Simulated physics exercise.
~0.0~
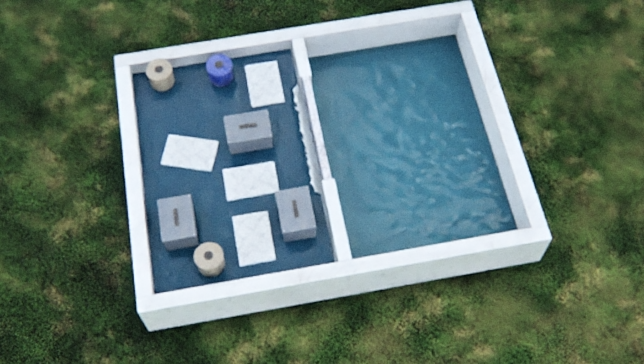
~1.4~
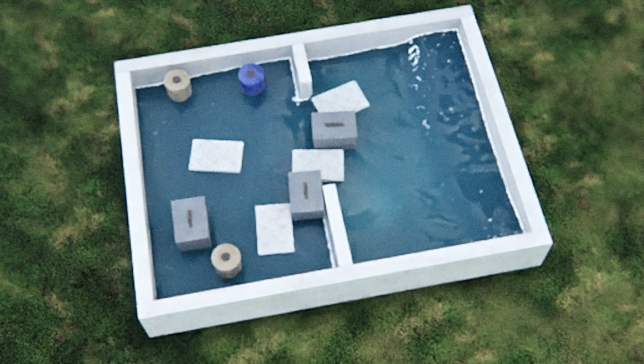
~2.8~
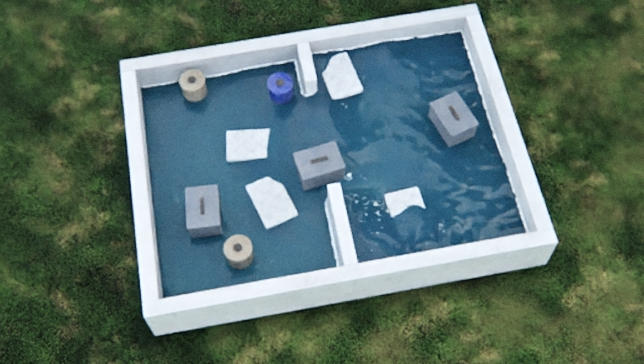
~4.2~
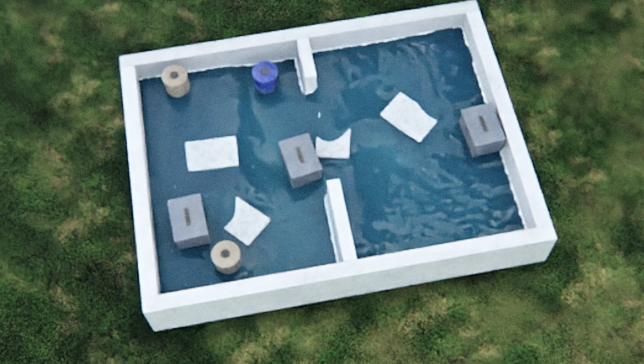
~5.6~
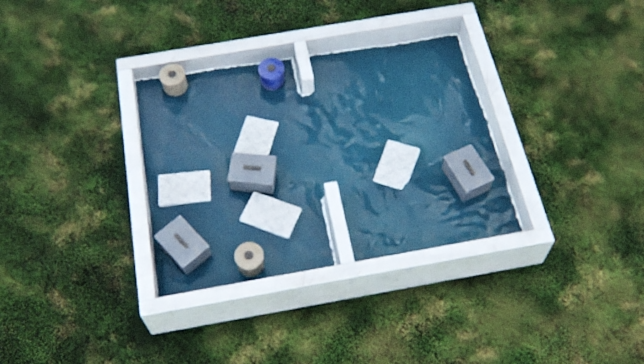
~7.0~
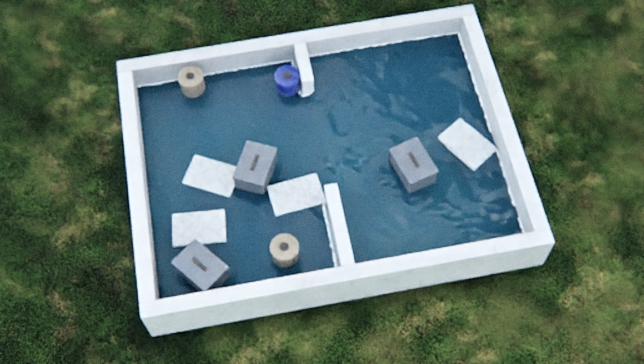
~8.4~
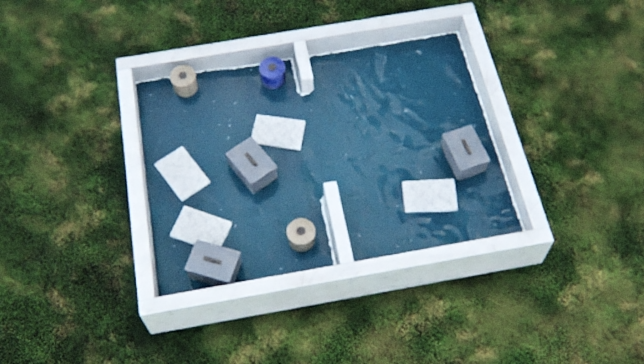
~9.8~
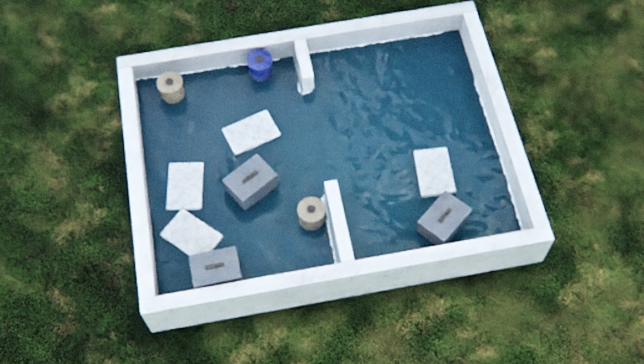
The clip shows a divided basin seen from above, where a gap opens in the divider and floating gray blocks and white slabs drift, some passing to the right. One slab drifts back, leaving one block and one slab on the right, while the blue tub stays afloat upper left.
